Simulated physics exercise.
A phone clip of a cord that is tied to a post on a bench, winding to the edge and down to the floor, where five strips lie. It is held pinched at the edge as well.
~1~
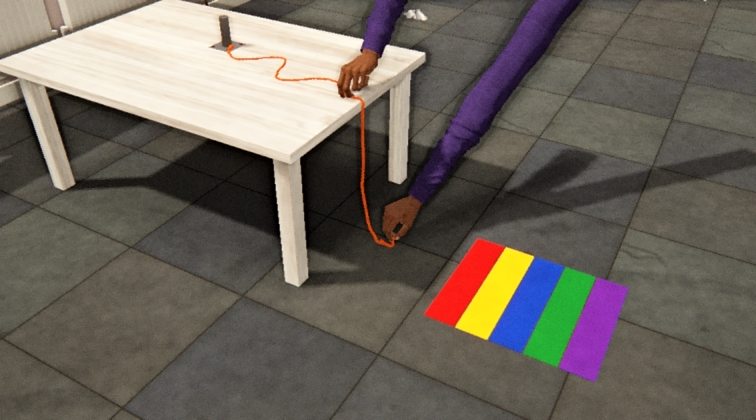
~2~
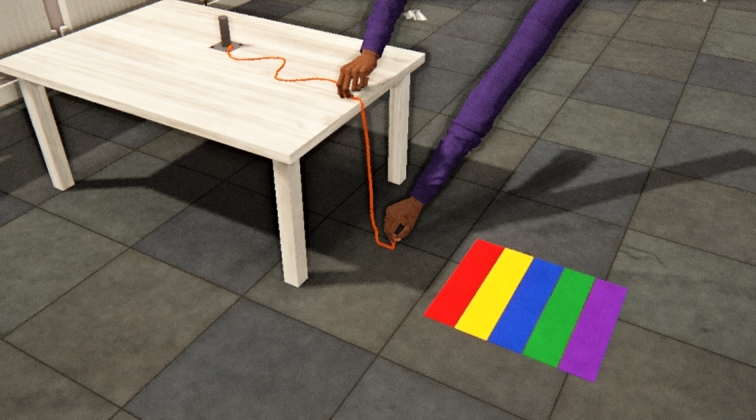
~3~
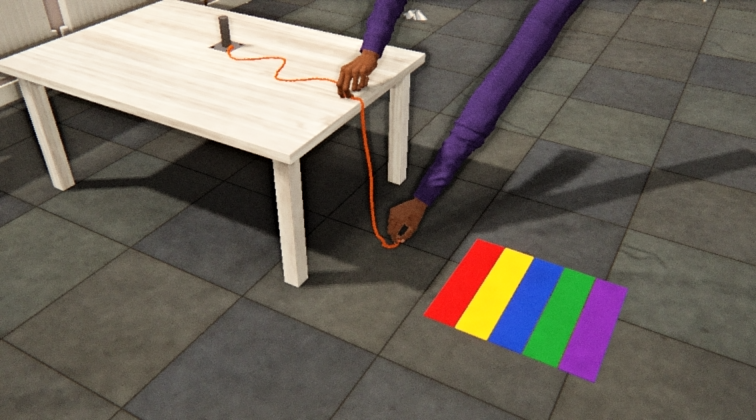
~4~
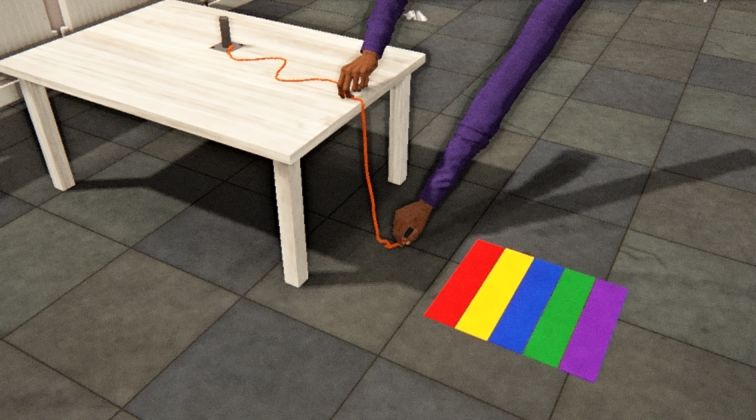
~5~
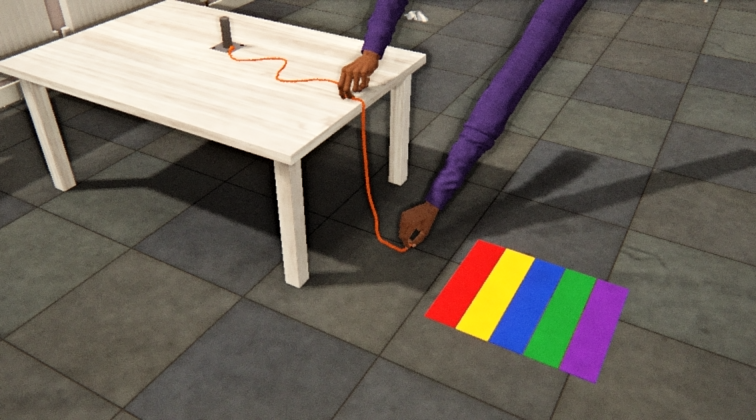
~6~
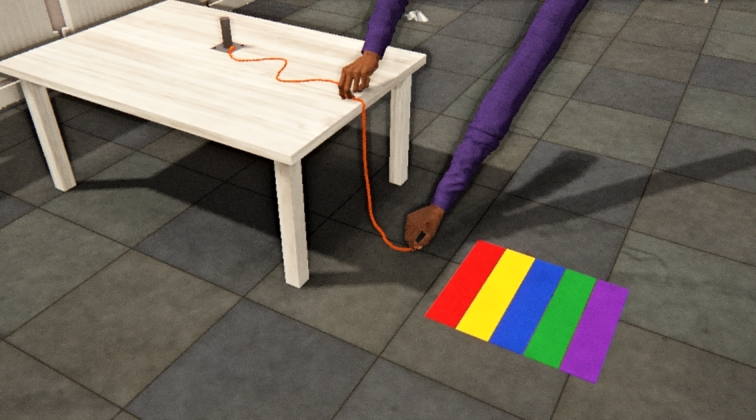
The clip opens on an orange cord running from a post across a pale table to its edge, where one hand pinches it, and down to another hand near the floor. The lower hand, in a purple sleeve, draws the cord's end slightly right, nearer five coloured strips, while the upper hand stays still.
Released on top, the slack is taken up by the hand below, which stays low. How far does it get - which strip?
Green.
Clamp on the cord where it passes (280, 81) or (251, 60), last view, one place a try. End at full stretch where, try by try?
Respectively, (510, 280) and (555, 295).
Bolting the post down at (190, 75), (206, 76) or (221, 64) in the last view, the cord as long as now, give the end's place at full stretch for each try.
Pixels, try by try: About (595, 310), (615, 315), (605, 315).
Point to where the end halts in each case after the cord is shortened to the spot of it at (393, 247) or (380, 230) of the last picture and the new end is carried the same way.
In turn, around (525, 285) and around (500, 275).
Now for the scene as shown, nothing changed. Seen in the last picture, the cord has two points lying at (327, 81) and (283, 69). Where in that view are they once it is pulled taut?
I'd say about (372, 100) for one and about (311, 75) for the other.
Early on, end near (511, 281); over yellow.
Midway, end near (549, 294); over blue.
At the end of the slack, end near (573, 302); over green. It gets as far as the green strip.
